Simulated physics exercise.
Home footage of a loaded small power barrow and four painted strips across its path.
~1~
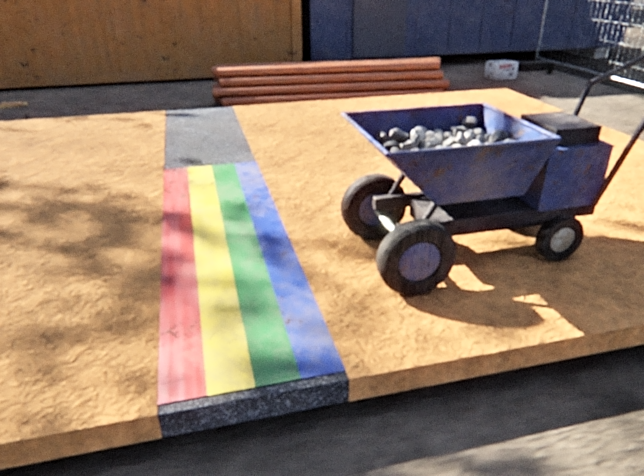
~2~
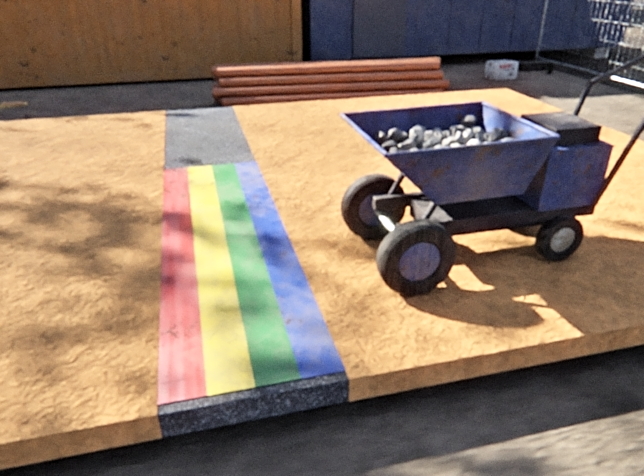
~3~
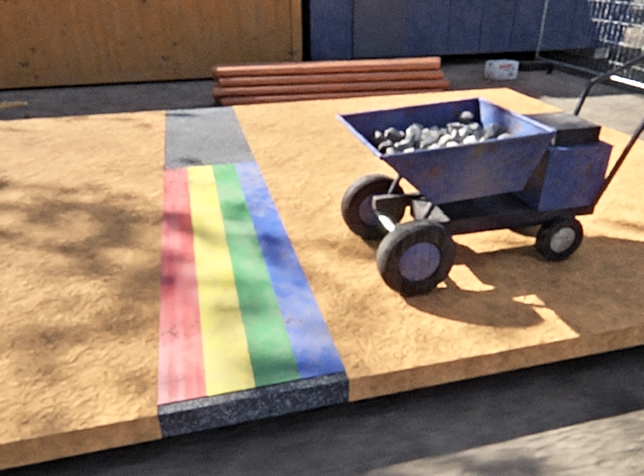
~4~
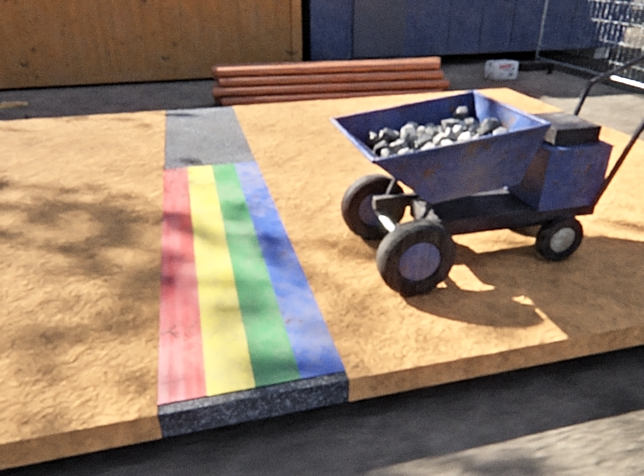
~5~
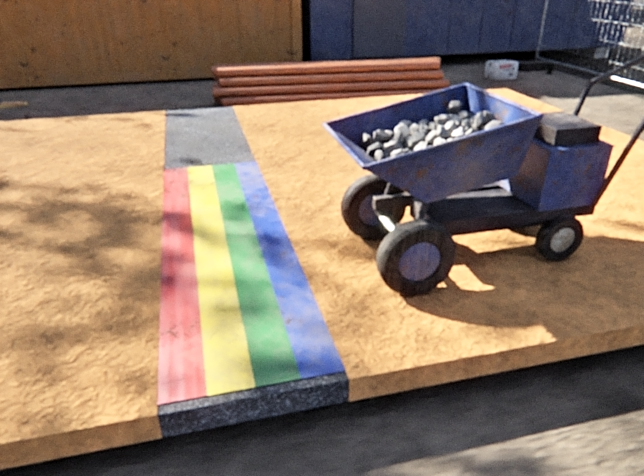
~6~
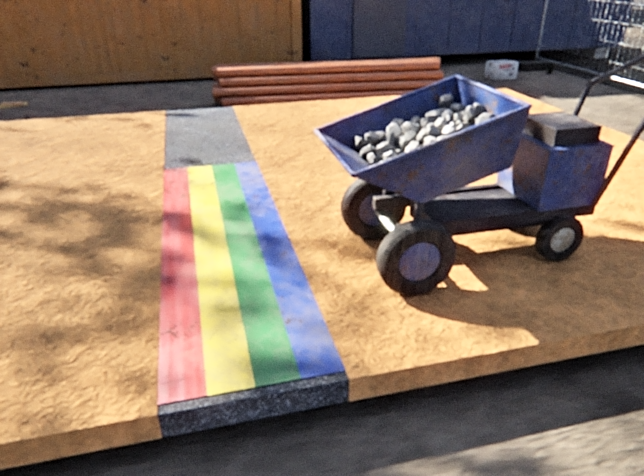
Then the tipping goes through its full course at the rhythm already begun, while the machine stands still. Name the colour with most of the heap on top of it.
Green.
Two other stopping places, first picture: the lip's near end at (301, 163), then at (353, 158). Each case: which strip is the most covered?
Case one gives the red one, case two gives yellow.
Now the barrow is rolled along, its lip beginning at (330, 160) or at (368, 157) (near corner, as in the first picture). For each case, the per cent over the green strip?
Roughly 0 per cent at the first spot and 30 per cent at the second.
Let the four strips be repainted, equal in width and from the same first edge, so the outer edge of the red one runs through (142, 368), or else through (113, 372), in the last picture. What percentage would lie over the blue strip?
In turn, 20 and 30 in a hundred.
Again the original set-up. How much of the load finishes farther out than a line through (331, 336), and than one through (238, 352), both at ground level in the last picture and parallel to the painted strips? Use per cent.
Around 90 in a hundred for the first, 30 in a hundred for the second.
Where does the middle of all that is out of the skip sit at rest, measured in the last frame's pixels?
Close to (244, 275) in the last picture.
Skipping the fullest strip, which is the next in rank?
Yellow is second.
Soon after the last picture, skip tipped steeply; all in the skip.
A little later, skip tipped steeply; most in the skip; a stray few over the blue strip; a small part over the green strip; a stray few over the yellow strip.
Later still, skip tipped right over; a small part in the skip; a small part over the blue strip; about a third over the green strip; about a quarter over the yellow strip; a small part over the red strip; a stray few off the paint.
At rest, skip tipped right over; a small part in the skip; about a quarter over the blue strip; about a third over the green strip; about a quarter over the yellow strip; a small part over the red strip; a stray few off the paint.
